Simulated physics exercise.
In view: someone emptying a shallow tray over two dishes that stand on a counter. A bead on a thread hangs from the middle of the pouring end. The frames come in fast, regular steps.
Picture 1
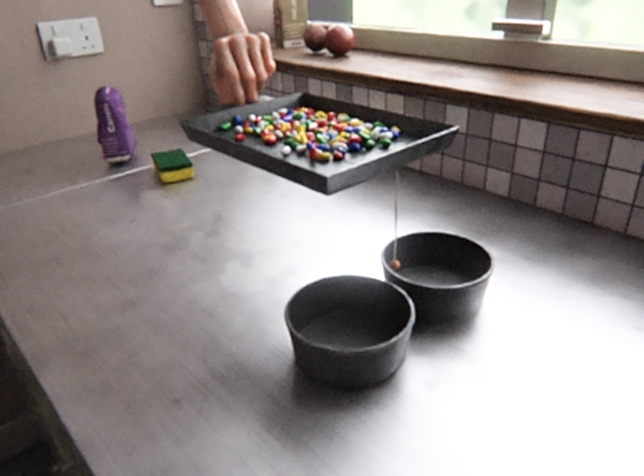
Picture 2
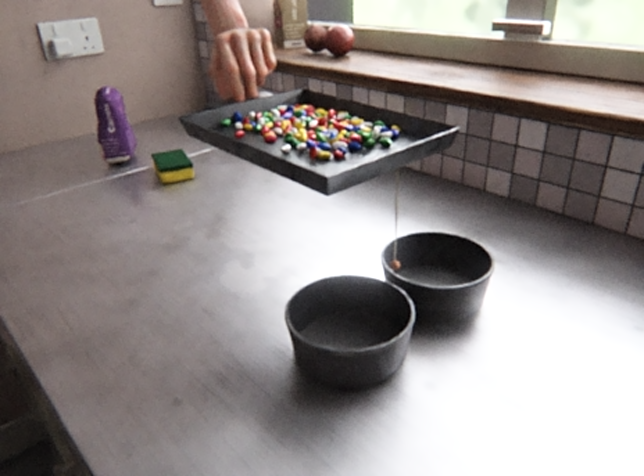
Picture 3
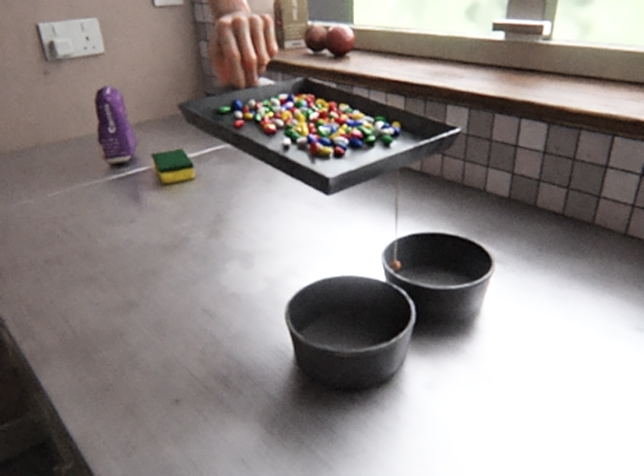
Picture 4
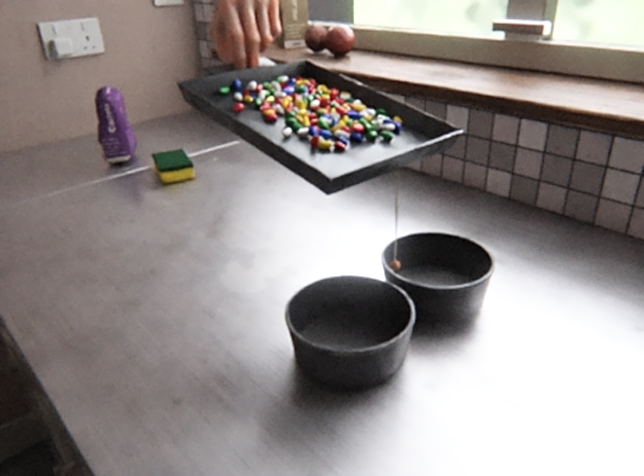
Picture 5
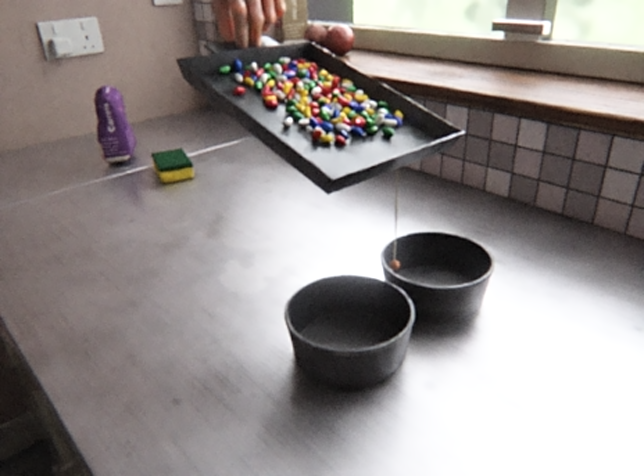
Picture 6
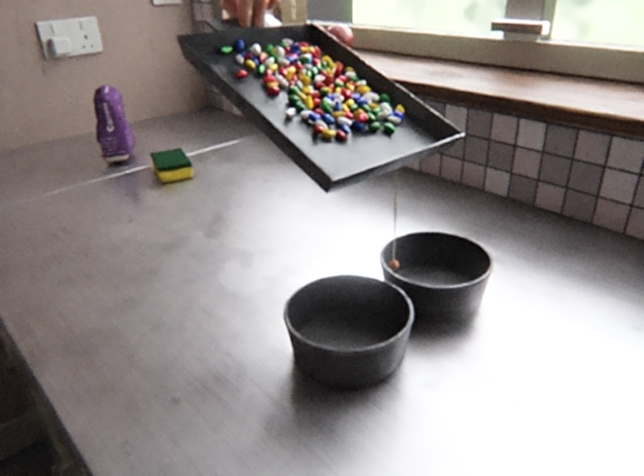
A shallow dark tray of colourful jelly beans started out level above two dark dishes on a counter, then a hand raised its far end until it sloped clearly, the beans still on it.
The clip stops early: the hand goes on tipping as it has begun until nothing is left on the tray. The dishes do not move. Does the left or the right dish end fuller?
The right dish gets more.
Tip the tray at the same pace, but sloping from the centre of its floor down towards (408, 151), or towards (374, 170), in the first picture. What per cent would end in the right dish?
Near 90 % and 10 %.
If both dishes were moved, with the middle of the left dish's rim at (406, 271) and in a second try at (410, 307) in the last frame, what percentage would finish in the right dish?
First some 0, then 40 per cent.
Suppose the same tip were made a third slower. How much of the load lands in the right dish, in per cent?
Close to 30 per cent.
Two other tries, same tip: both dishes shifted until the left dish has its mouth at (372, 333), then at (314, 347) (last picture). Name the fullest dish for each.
At the first place the right dish, at the second the right dish.
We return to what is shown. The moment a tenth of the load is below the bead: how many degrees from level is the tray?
Roughly 80°.
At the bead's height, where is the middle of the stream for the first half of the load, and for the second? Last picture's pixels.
Early half (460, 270), late half (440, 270).
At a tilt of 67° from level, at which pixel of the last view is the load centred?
Around (410, 144).
Soon, tray tipped steeply; nearly all on the tray; a small part in the air.
A while on, tray tipped past a quarter turn; about a quarter on the tray; a small part in the left dish; about a quarter in the right dish; about a quarter outside both; about a quarter in the air.
Towards the end, tray tipped past a quarter turn; about a quarter in the left dish; about a third in the right dish; about half outside both.
Finally, tray tipped past a quarter turn; about a quarter in the left dish; about a third in the right dish; about half outside both.
